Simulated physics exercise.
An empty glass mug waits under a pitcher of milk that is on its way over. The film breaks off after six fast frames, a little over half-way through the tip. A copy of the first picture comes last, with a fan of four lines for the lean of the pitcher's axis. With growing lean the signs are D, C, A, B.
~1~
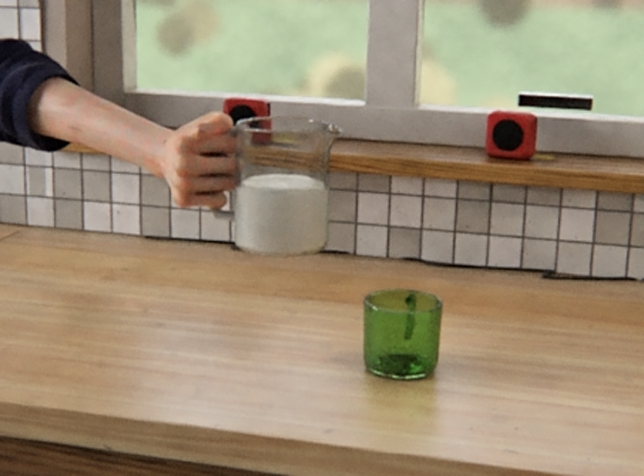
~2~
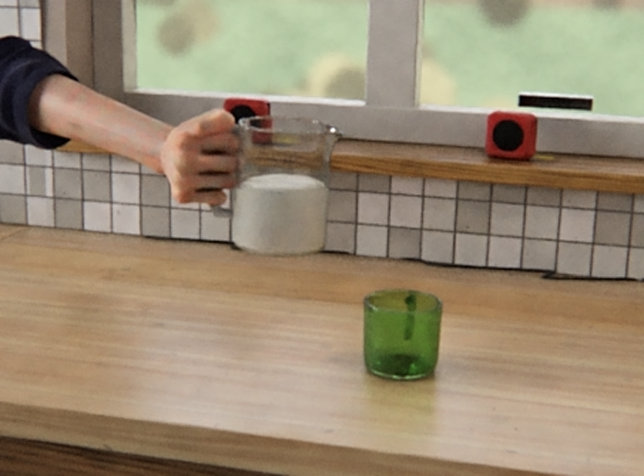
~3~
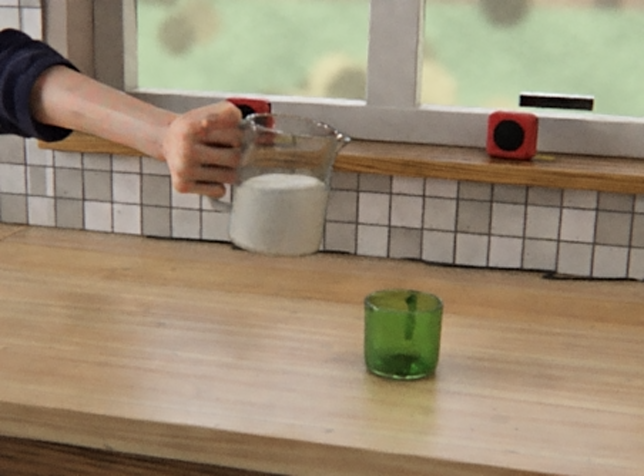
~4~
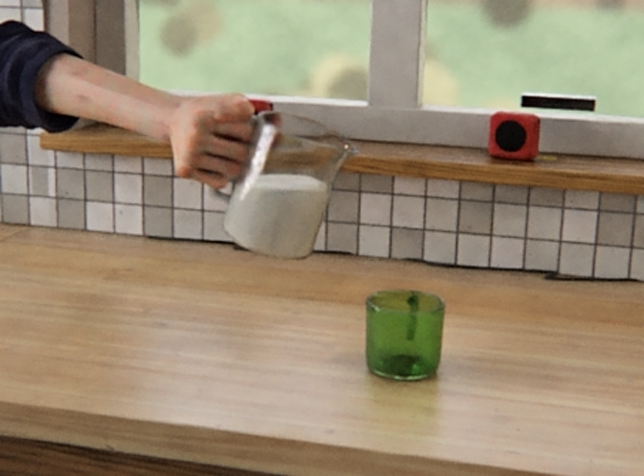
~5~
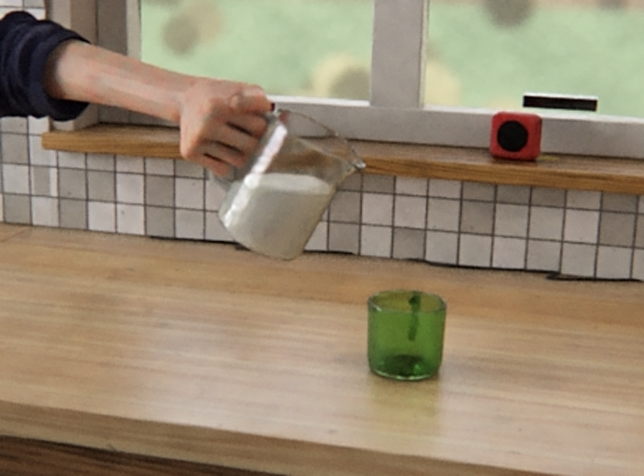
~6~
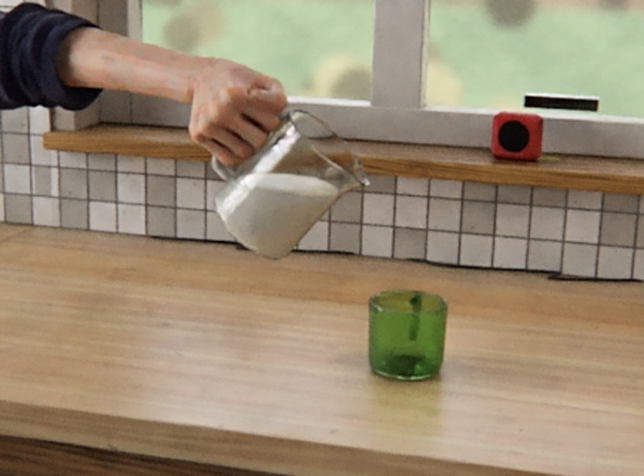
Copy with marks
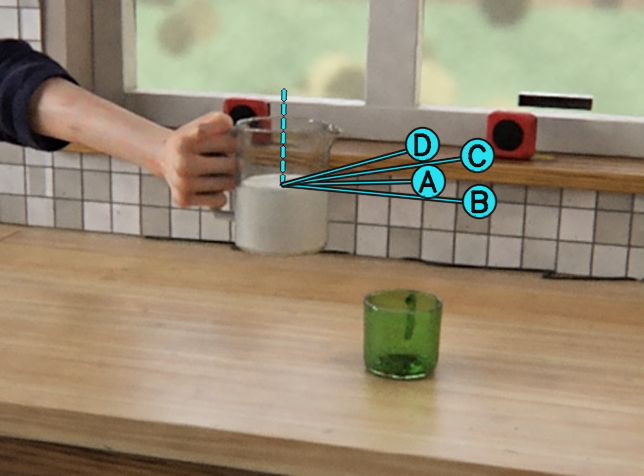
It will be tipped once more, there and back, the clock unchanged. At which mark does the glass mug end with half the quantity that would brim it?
Use mark D.
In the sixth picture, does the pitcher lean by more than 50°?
No, it does not.
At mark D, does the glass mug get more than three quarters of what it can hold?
No.
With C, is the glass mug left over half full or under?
Over.
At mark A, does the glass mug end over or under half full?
Over.
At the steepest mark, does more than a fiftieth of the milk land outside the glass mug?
Yes, it does.
In cyan, A at (411, 181); B at (462, 201); C at (460, 158); D at (406, 151).
With A, the glass mug ends with about 87 % of what it can hold; 4 % of the milk is spilt.
With B, the glass mug is filled to the brim; 11 % of the milk is spilt.
With C, the glass mug ends with about 66 % of what it can hold; 4 % of the milk is spilt.
With D, the glass mug ends with about 47 % of what it can hold.
